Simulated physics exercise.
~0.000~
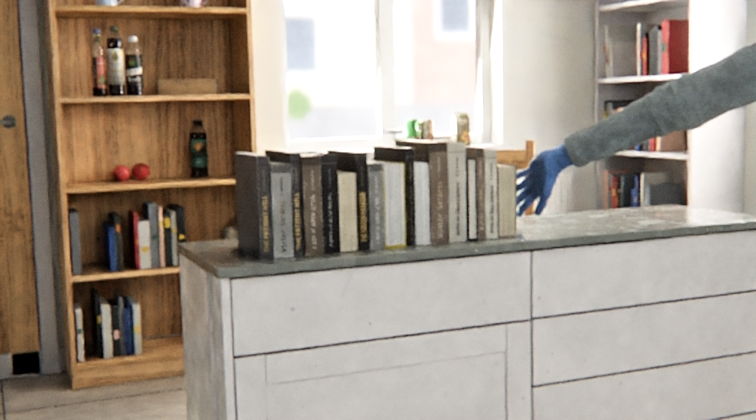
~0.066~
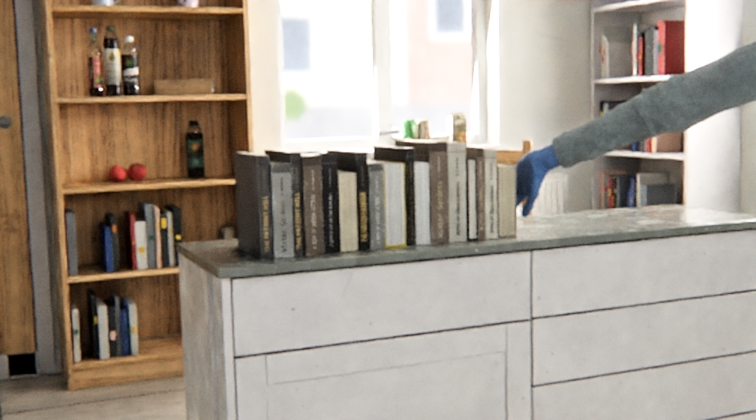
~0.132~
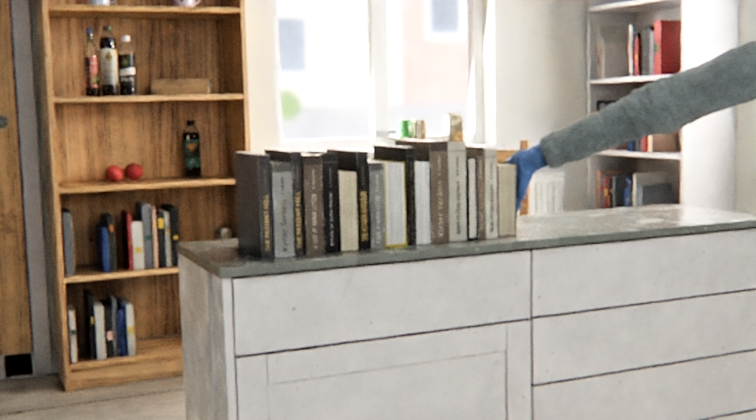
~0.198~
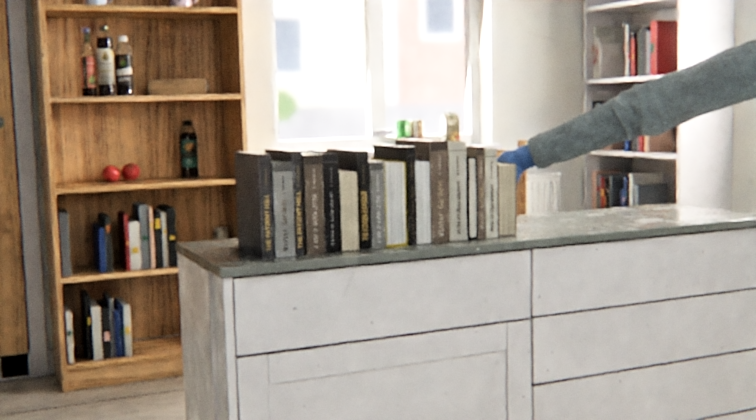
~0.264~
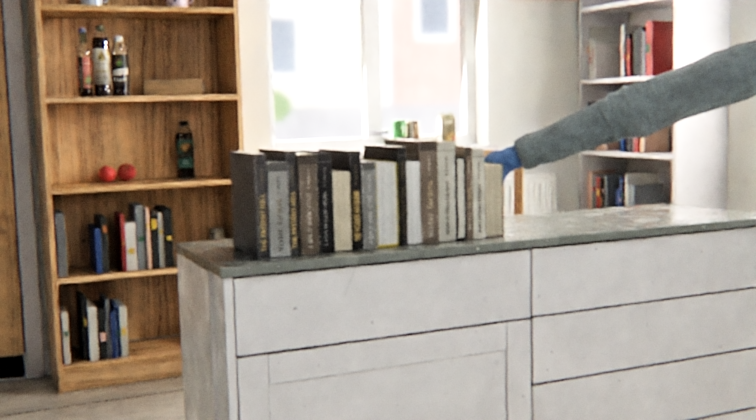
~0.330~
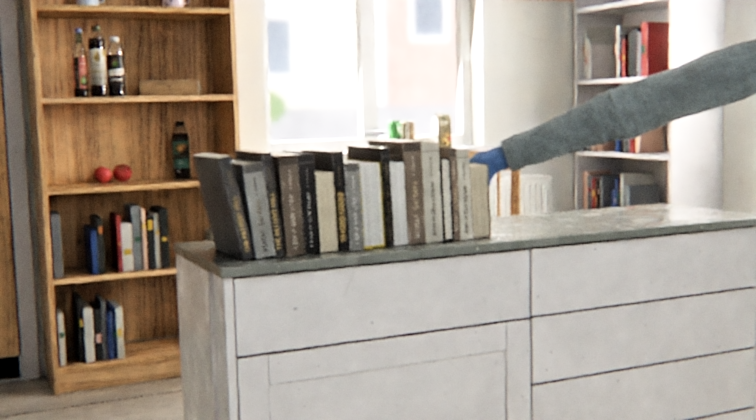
Blue-gloved hand reaching in from the right and pushing a row of upright books leftward along a counter, the leftmost ones leaning.
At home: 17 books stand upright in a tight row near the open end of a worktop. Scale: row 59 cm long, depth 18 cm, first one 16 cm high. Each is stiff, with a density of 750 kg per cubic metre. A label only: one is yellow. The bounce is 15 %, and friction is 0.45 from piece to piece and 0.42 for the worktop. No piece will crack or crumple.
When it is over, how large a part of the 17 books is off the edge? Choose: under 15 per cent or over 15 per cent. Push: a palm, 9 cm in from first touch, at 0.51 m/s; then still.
More than 15 per cent of the lot go off the edge.
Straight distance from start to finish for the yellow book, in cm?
Yellow - some 10 cm.
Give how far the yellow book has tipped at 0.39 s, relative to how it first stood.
About 5°.
After 0.39 s, none of the 17 books off the edge, 17 disturbed; yellow book 5° from how it stood.
After 0.54 s, none of the 17 books off the edge, 17 disturbed; yellow book 18° from how it stood.
After 0.92 s, 2 of the 17 books off the edge; yellow book 18° from how it stood.
After 1.20 s, 4 of the 17 books off the edge; yellow book 18° from how it stood.
In the end (1.4 s), 4 of the 17 books off the edge; yellow book 18° from how it stood. That is 24 per cent. From the last view, middles, yellow book near (331, 203).
